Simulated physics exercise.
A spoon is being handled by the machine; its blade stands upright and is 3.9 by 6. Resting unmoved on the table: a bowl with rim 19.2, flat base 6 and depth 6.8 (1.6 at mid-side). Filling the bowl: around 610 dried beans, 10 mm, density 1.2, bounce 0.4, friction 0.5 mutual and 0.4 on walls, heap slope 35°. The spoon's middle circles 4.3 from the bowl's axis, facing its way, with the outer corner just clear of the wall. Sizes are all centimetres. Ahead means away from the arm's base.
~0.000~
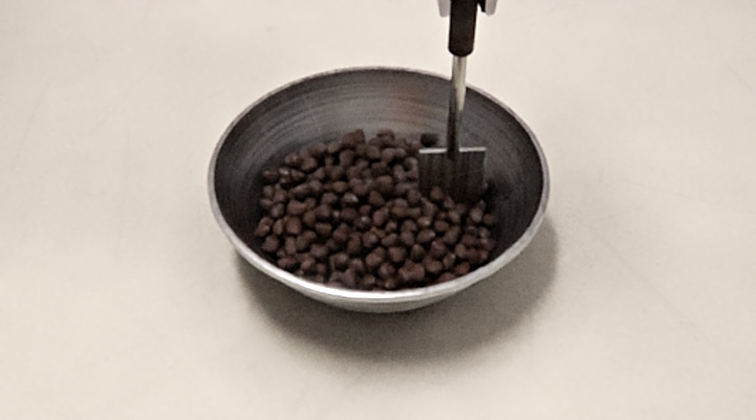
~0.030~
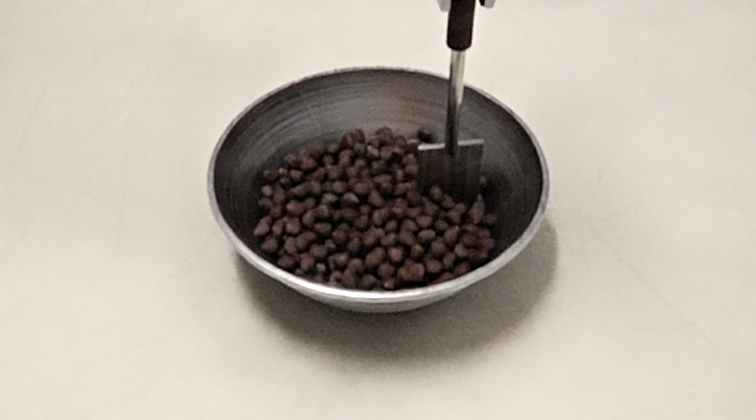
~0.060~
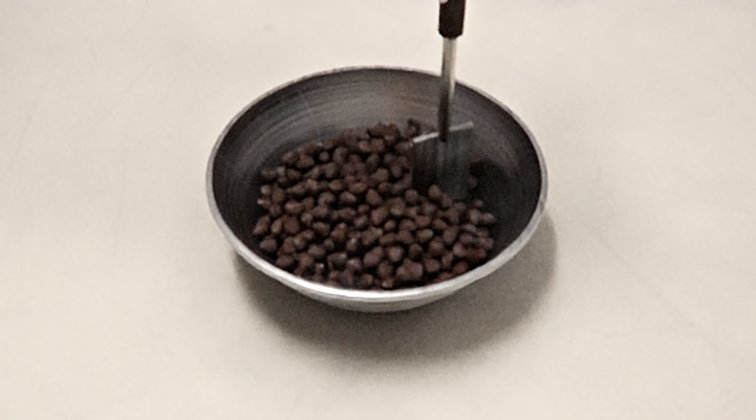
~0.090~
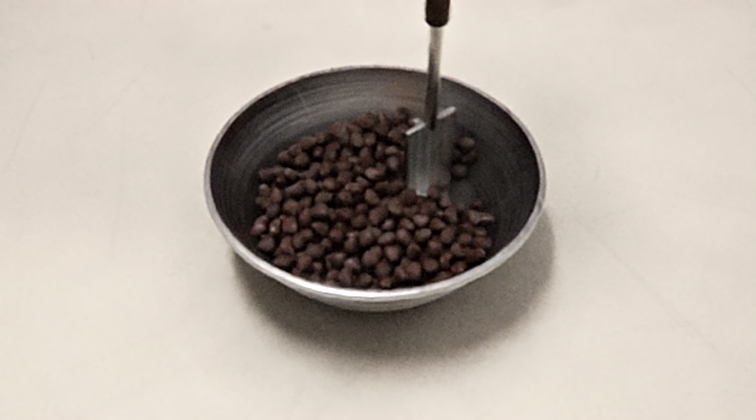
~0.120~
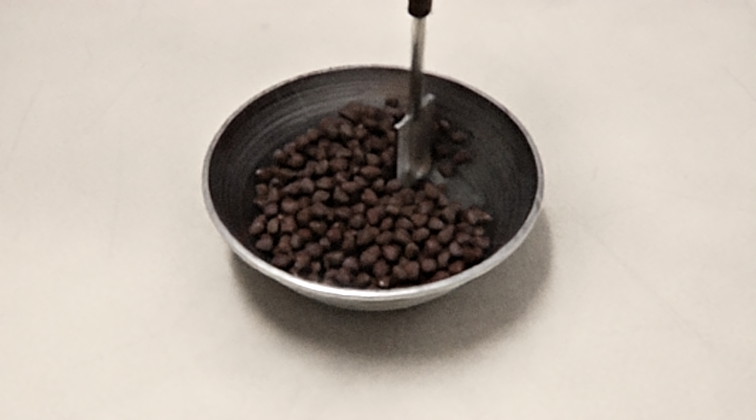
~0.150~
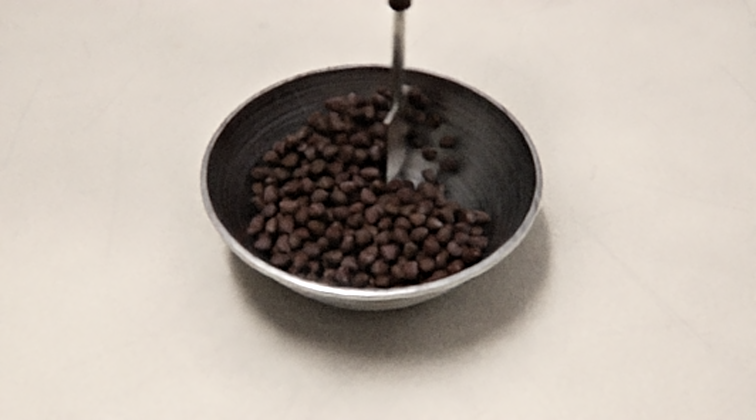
A spatula-like metal blade held upright by a machine starts at the right side of a metal bowl of dark brown beans, then sweeps steadily leftward and toward the back, turning edge-on. The beans shift and heap toward the back, leaving a sparser patch behind the blade while the bowl stays put.
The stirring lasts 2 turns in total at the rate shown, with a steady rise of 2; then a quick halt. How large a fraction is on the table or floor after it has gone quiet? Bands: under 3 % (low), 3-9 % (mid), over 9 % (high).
Mid.
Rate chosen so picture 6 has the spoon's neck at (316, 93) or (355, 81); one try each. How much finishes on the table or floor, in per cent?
Well, about 35 percent the first time and about 20 percent the second.
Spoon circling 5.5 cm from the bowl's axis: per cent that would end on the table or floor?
Near 5 %.
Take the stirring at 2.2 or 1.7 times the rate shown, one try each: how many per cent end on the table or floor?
Estimates in order: Some 35 % and some 25 %.
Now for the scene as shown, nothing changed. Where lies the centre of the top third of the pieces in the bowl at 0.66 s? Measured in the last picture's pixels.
About (461, 199).
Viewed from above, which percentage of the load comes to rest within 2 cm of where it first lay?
About 15 percent.
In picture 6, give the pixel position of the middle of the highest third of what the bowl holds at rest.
Somewhere close to (384, 184).
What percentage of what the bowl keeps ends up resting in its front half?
Close to 50 in a hundred.
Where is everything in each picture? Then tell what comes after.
The first picture shows spoon neck at (454, 130), 0° round; upper third of the load around (373, 205), from x 265 to 485, top at y 135; 610 in the bowl.
The second picture shows spoon neck at (453, 124), 6° round; upper third of the load around (374, 204), from x 265 to 485, top at y 135.
The third picture shows spoon neck at (445, 112), 20° round; upper third of the load around (373, 198), from x 260 to 485, top at y 125.
The fourth picture shows spoon neck at (432, 100), 35° round; upper third of the load around (370, 188), from x 260 to 485, top at y 115.
The fifth picture shows spoon neck at (416, 91), 50° round; upper third of the load around (363, 183), from x 260 to 480, top at y 105.
The sixth picture shows spoon neck at (397, 84), 66° round; upper third of the load around (357, 175), from x 255 to 480, top at y 95; 610 in the bowl.
By 0.66 s, 323° round, highest piece 8 above the table; 587 in the bowl, 19 on the table or floor, 4 in flight or on the tool.
By 1.17 s, 221° round, highest piece 7 above the table; 581 in the bowl, 29 on the table or floor.
By 1.63 s, 0° round, highest piece 6 above the table; 580 in the bowl, 30 on the table or floor.
By 2.33 s, 0° round, highest piece 6 above the table; 580 in the bowl, 30 on the table or floor.
Final count, 580 in the bowl, 30 on the table or floor. That is 5 % on the table or floor.
